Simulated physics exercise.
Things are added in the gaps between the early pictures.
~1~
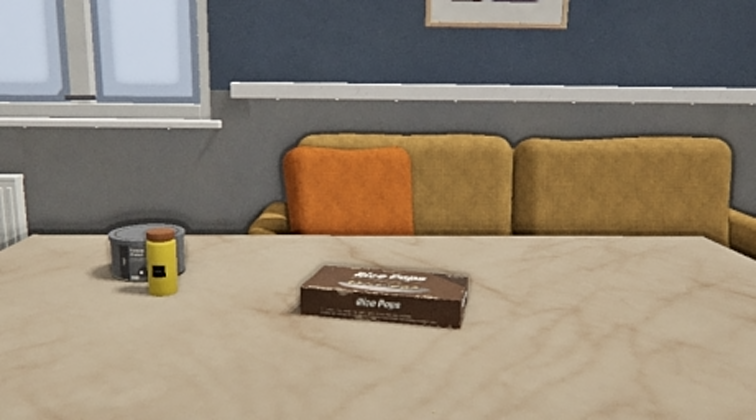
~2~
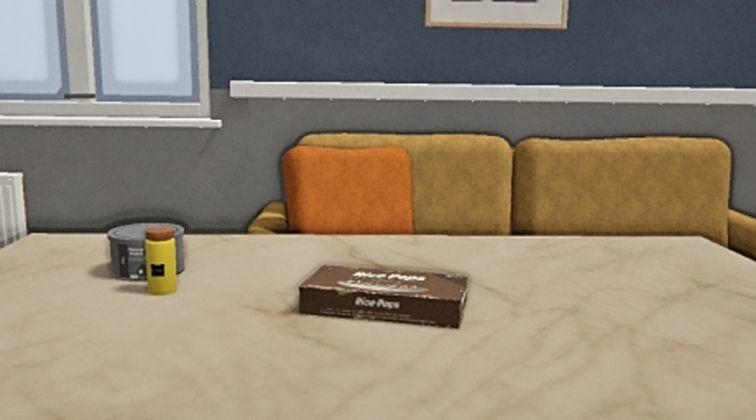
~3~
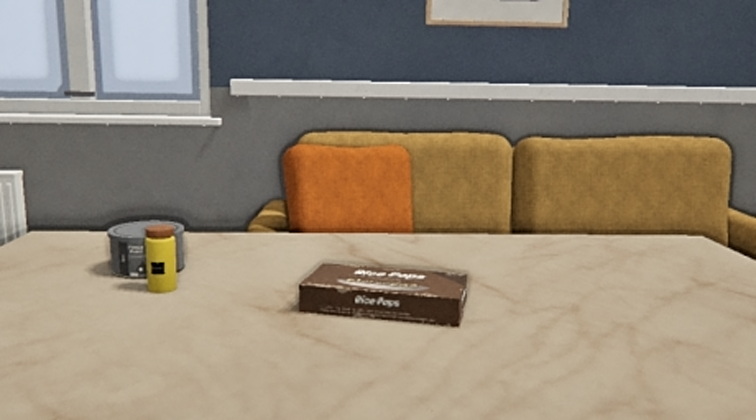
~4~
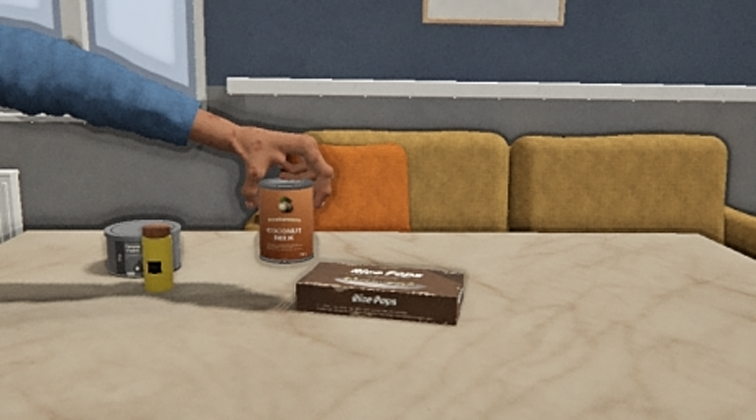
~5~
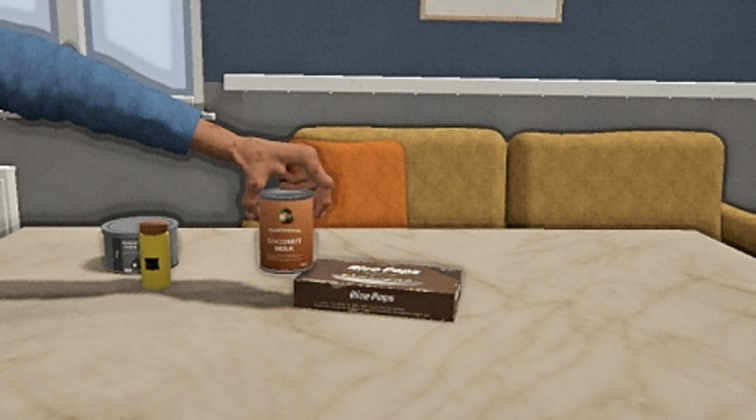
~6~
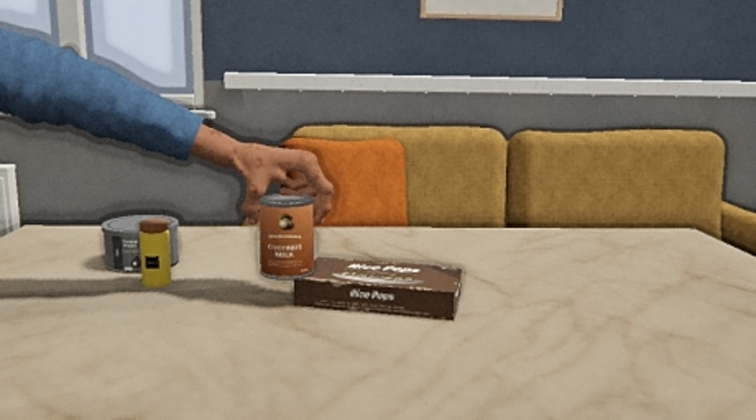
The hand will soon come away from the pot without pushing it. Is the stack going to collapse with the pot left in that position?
Basically the pile is insecure.
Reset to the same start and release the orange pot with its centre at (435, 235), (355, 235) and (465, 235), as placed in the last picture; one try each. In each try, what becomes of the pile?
Well, in the first case it stays steady, in the second it stays steady, and in the third it tumbles down.
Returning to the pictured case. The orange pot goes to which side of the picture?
Well, it travels over to the left.
Then, 0.40 s on from there, orange pot now fallen.
Then, 1.20 s on from there, nothing new.
In the end, fallen, orange pot; the other 3 unmoved. At the end, from the last picture's camera, orange pot near (224, 270). The pile loses its balance.
